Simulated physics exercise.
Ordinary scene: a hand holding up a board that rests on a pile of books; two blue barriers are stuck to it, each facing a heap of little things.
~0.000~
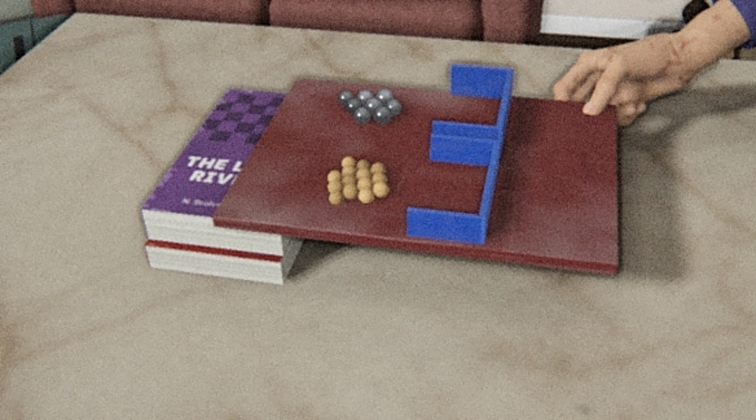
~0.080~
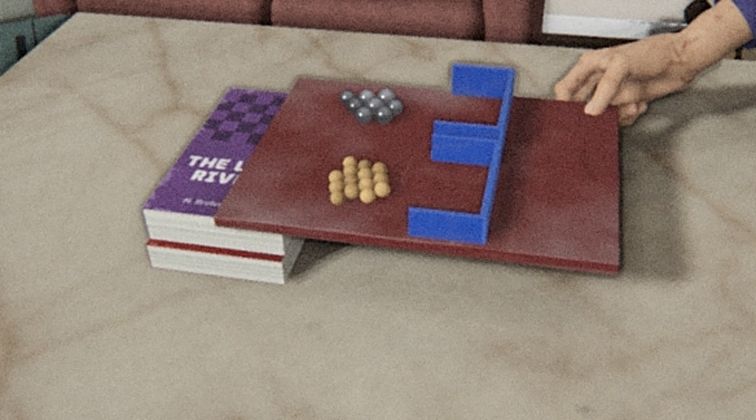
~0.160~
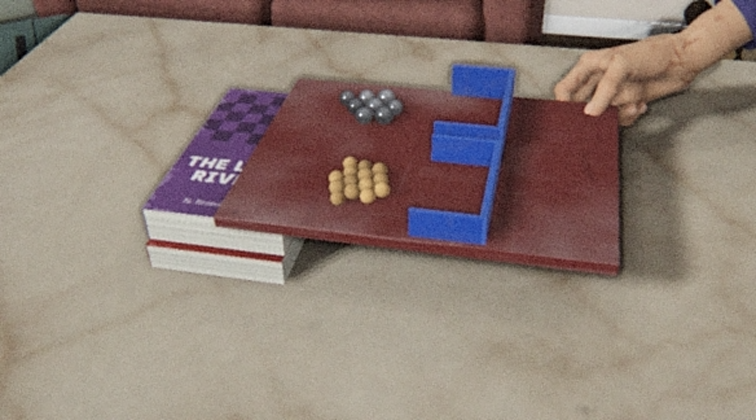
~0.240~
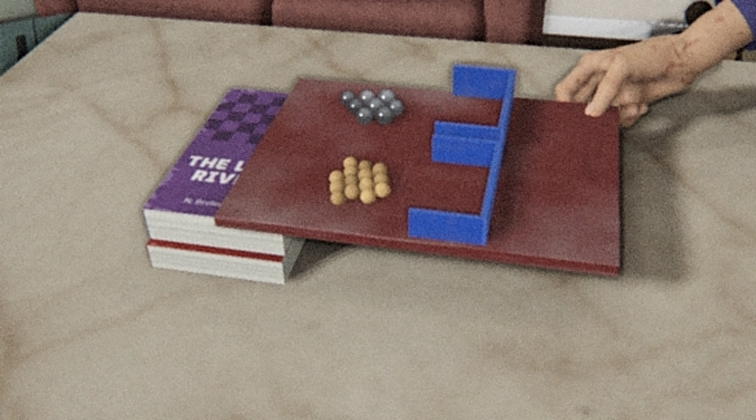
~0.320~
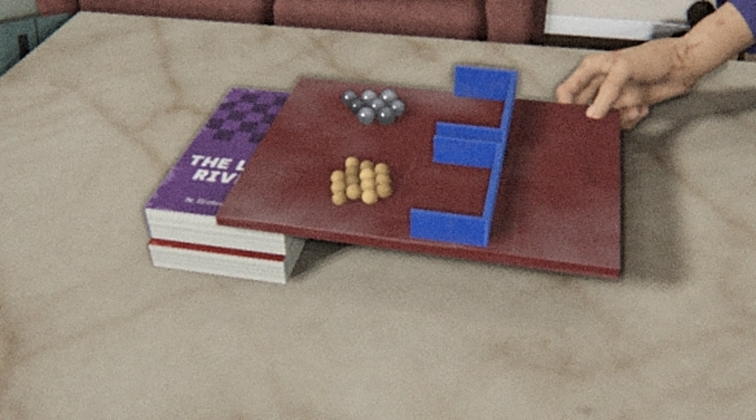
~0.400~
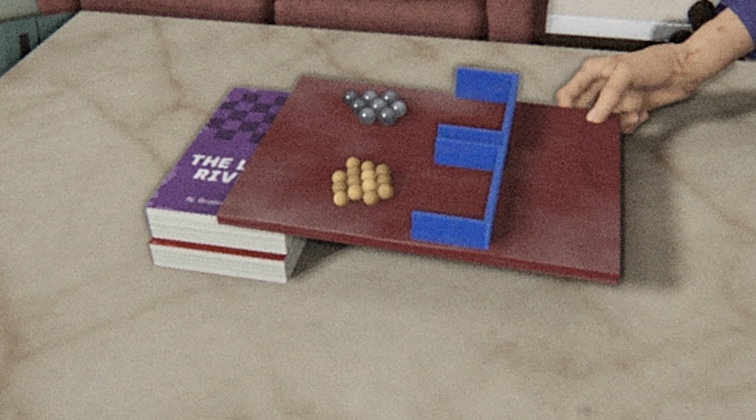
A hand held one end of a dark red board resting on some books, with wooden beads and steel balls sitting apart from blue barriers, and lowered that end very slightly while the pieces stayed put.
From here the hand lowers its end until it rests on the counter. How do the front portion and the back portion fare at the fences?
The front portion fails to clear its barrier; the back portion fails to clear its barrier.
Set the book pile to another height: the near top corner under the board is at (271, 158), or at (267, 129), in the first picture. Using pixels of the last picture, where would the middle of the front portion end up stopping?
Try one: Near (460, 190). Try two: Near (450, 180).
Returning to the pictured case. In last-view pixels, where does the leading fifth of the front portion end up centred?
The middle of that group lands close to (480, 228).
After 0.66 s, board sloping at 9°; front portion on its way down; back portion on its way down.
After 0.95 s, board resting at 13°; front portion has reached its bar; back portion has reached its bar.
At rest (1.8 s), board resting at 13°; front portion gathered behind its bar; back portion gathered behind its bar.
